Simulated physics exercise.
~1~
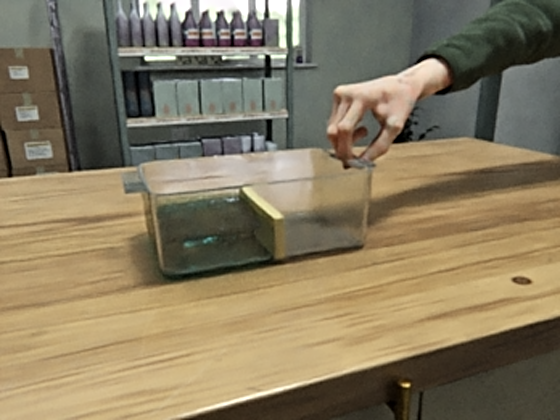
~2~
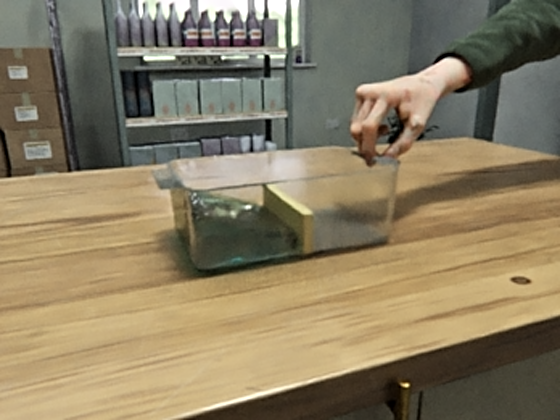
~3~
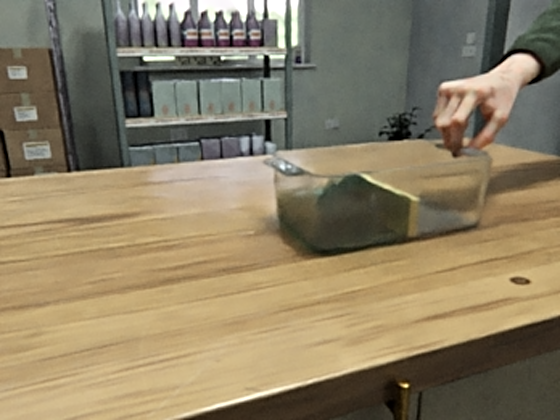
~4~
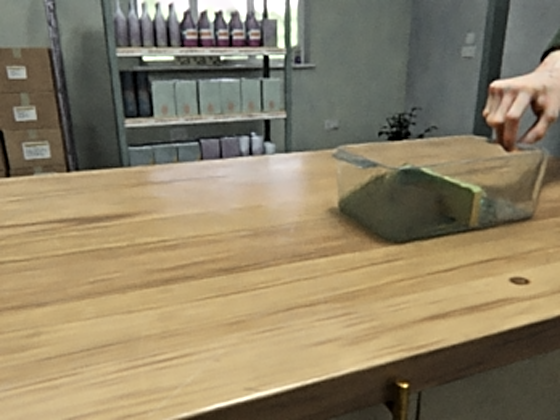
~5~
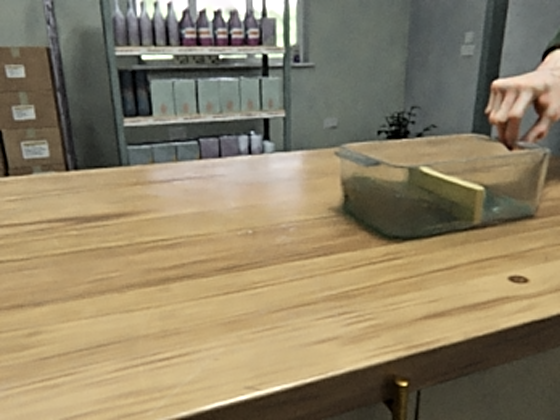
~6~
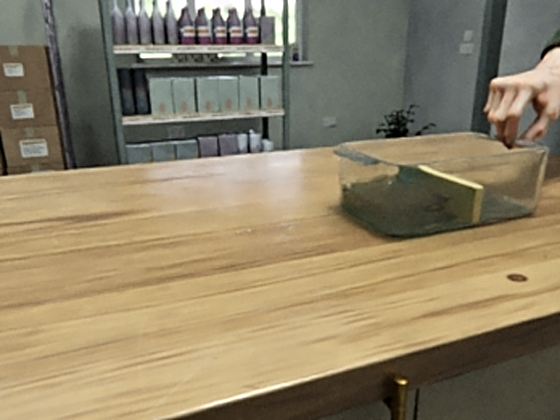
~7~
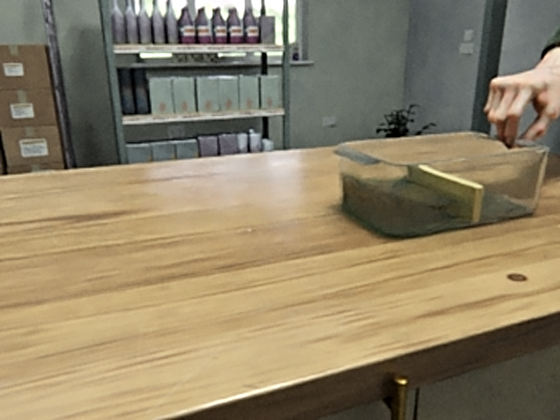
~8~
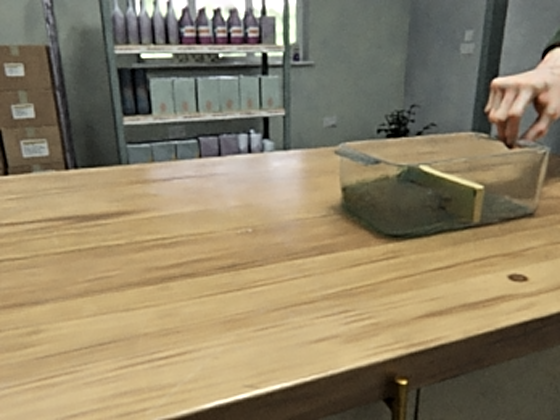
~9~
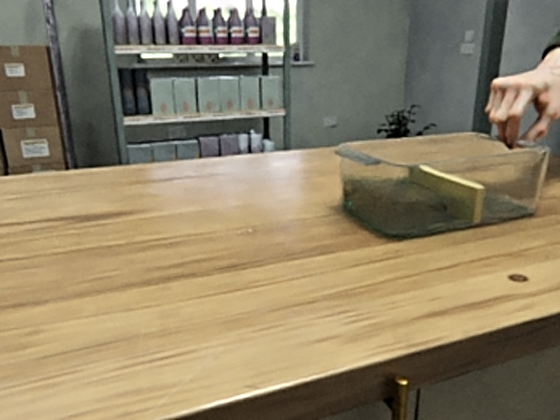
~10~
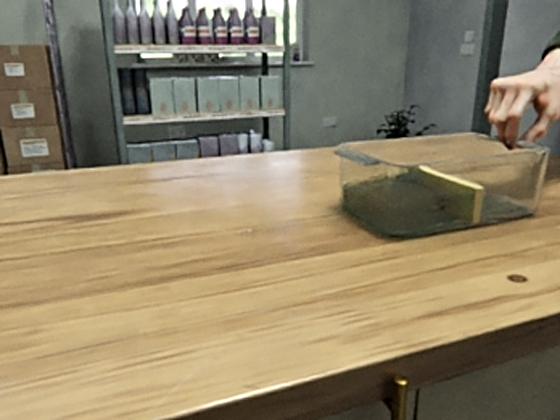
A divided clear box slides right under a hand, and its water sloshes before settling.
